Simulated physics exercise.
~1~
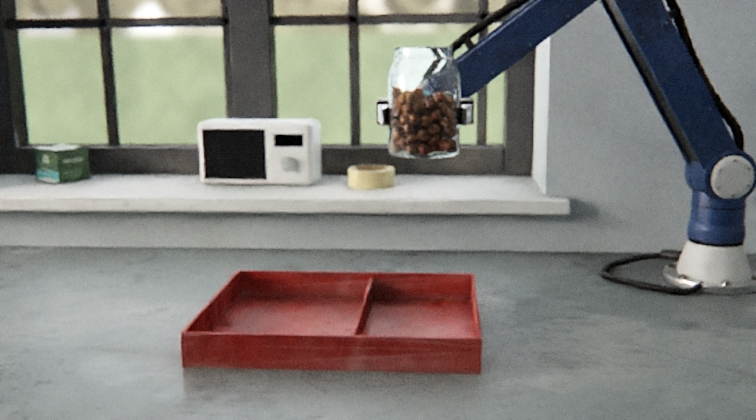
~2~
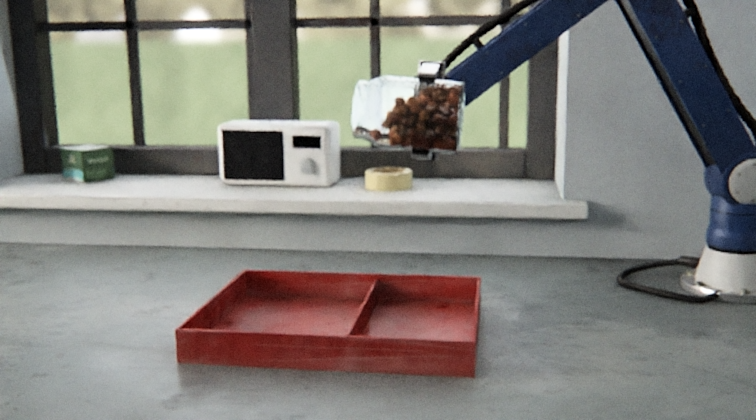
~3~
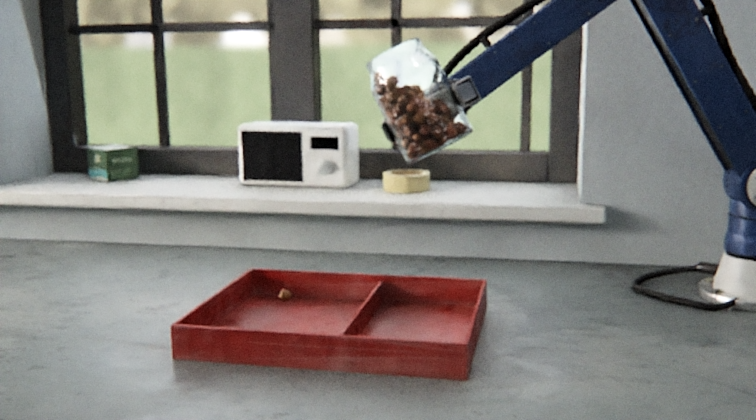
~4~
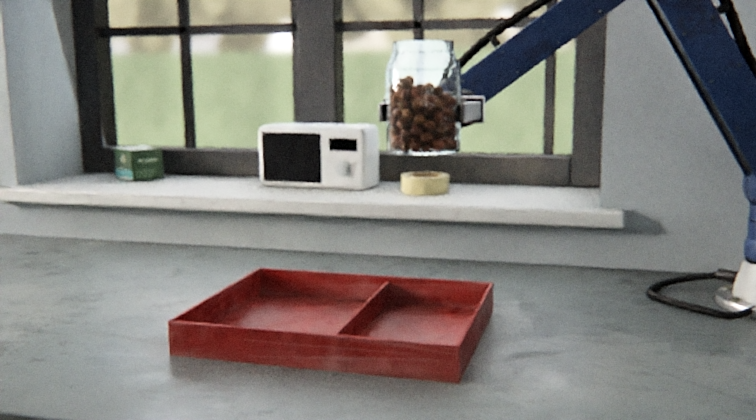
A blue robot arm at the right holds a clear glass jar of brown hazelnuts above a grey worktop, seen from the front and slightly above as the view drifts a little sideways. Below the jar sits a red tray split in two by a cross wall, and on the white windowsill behind are a green box, a white radio-like device and a pale yellow roll. The arm tips the jar onto its side, then begins righting it, and a single nut lies in the tray's left part. Finally the jar is upright again, still holding nearly all its nuts.
